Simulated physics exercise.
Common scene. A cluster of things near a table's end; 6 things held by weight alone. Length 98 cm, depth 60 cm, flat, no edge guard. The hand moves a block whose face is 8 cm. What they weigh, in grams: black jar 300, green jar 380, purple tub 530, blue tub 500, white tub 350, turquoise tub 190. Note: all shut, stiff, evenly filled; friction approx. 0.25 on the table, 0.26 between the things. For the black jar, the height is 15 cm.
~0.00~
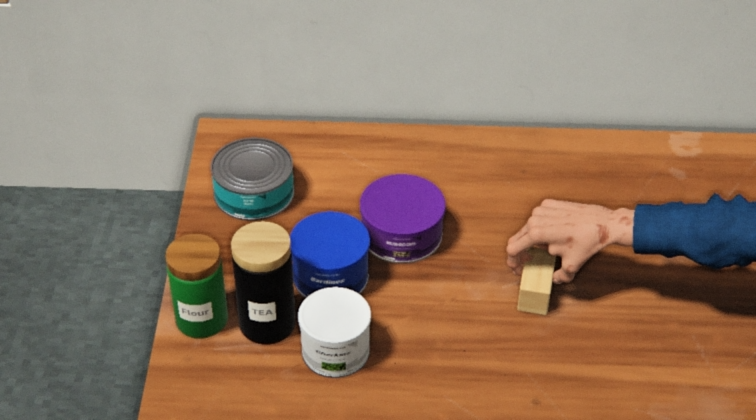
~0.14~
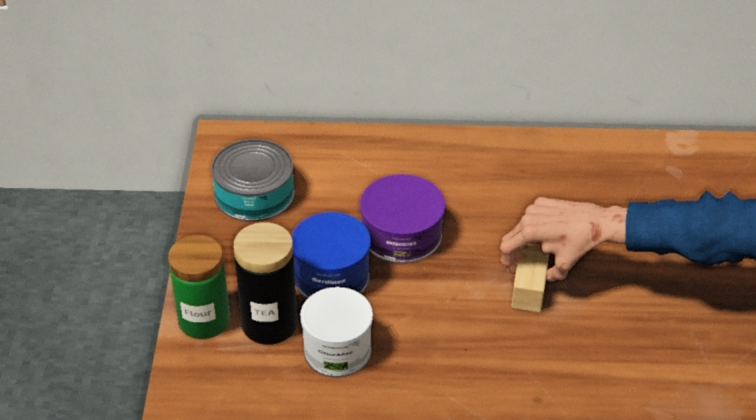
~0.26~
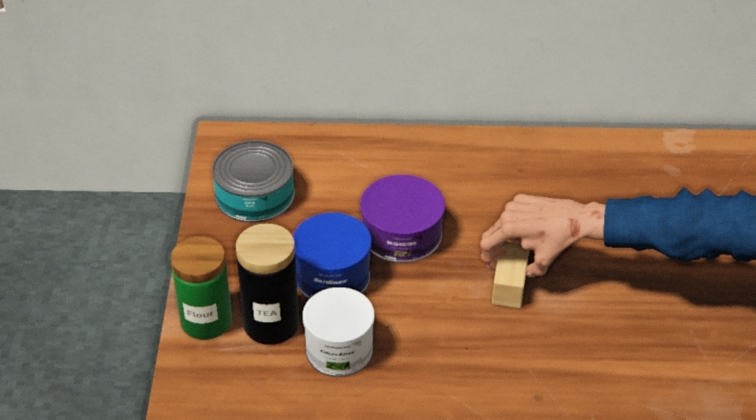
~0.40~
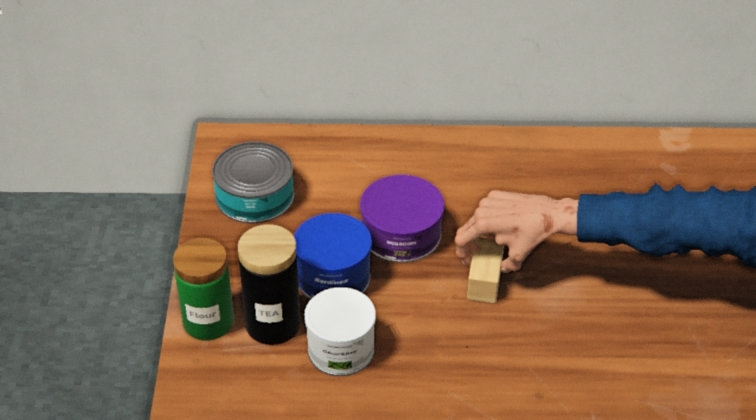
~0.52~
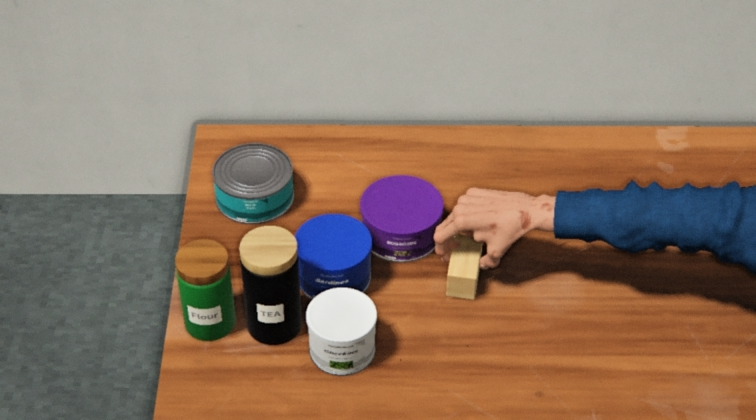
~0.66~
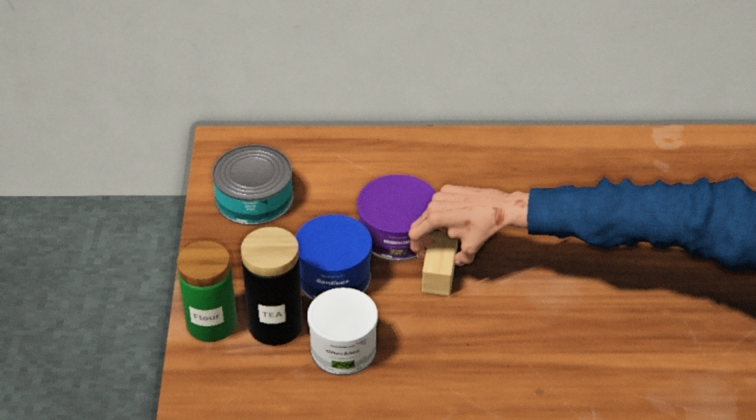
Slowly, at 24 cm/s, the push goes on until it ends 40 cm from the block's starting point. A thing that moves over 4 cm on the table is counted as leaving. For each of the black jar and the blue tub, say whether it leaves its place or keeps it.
As I see it, the black jar is not moved far, the blue tub is moved too far.
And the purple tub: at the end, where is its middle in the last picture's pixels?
At about (368, 200).
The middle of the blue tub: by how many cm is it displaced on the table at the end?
About 20 cm.
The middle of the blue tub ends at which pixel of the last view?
End position: Roughly (195, 243).
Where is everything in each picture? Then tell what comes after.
In the first picture, 0 cm of push; black jar (264, 284); blue tub (330, 259).
In the second picture, 1 cm of push; white tub (337, 333); turquoise tub (253, 180).
In the third picture, 3 cm of push; green jar (202, 289); purple tub (402, 219).
In the fourth picture, 7 cm of push; white tub (341, 332); turquoise tub (254, 182).
In the fifth picture, 10 cm of push; green jar (206, 291); purple tub (401, 219).
In the sixth picture, 13 cm of push; black jar (273, 287); blue tub (334, 260).
After 0.86 s, 18 cm of push; purple tub slid 4 cm.
After 1.16 s, 25 cm of push; blue tub slid 5 cm near (300, 256); purple tub slid 6 cm.
After 1.46 s, 32 cm of push; blue tub slid 12 cm near (249, 249); purple tub slid 6 cm.
After 1.66 s, 37 cm of push; blue tub slid 17 cm near (216, 245); purple tub slid 6 cm.
At rest (2.2 s), not toppled but over 4 cm from the start, purple tub and blue tub; the other 4 in place, give or take 4 cm. Seen from the same camera at the end, black jar near (273, 287), blue tub near (195, 243).
